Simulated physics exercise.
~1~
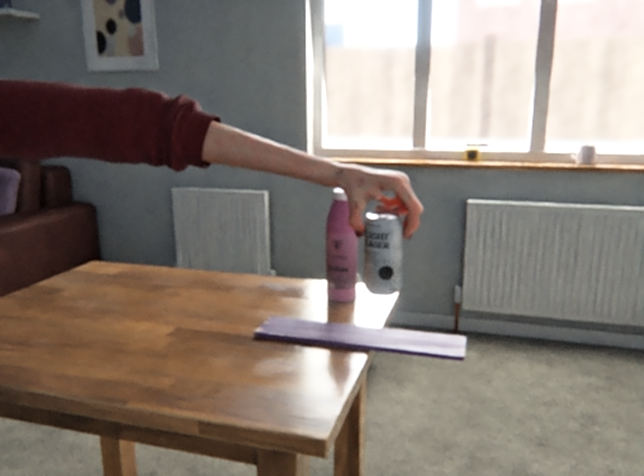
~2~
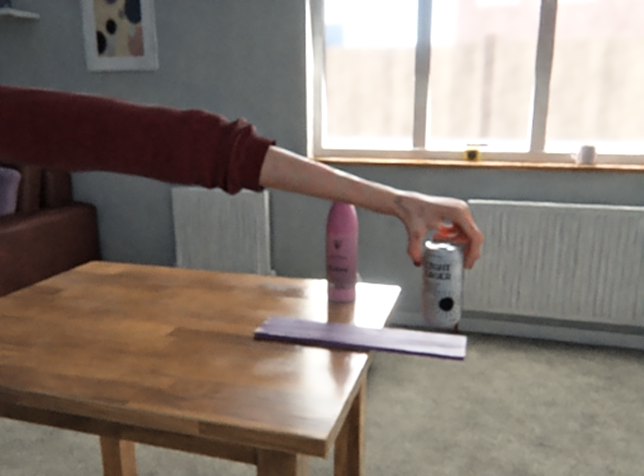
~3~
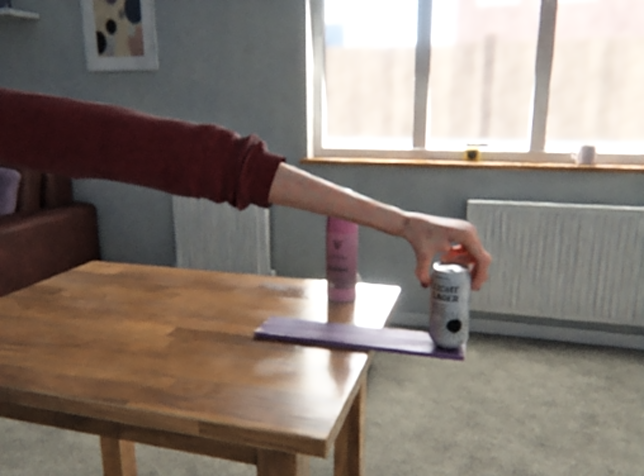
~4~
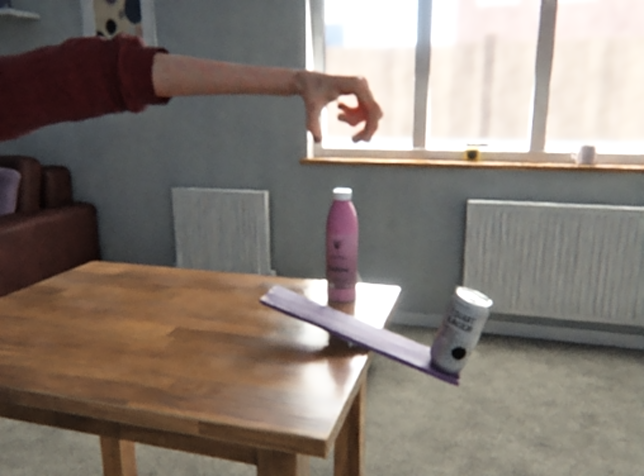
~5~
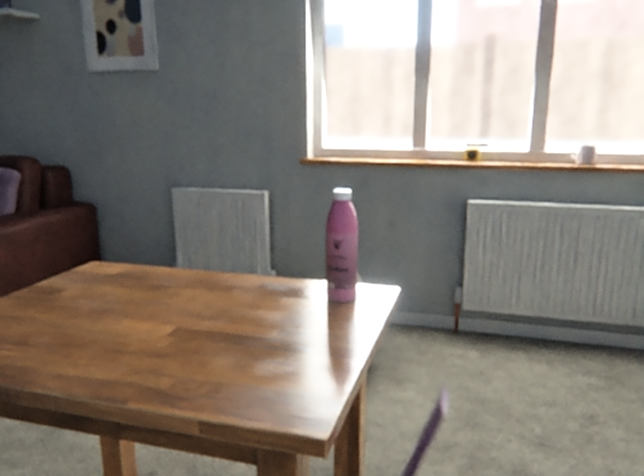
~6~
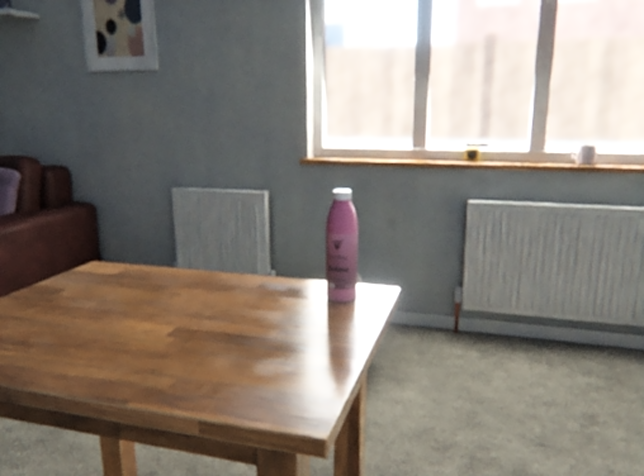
A purple plank juts over the right edge of a wooden table in a living room, seen by a still camera from across the tabletop, with a pink bottle standing near the far corner. Behind are grey walls, white radiators, a bright window and a dark red sofa at left. A hand in a dark red sleeve carries a white can rightward, then lowers it upright onto the plank's overhanging end. The hand lets go and draws back, and the plank tips down with the can leaning. Both drop off the table and out of view, leaving the pink bottle standing undisturbed.
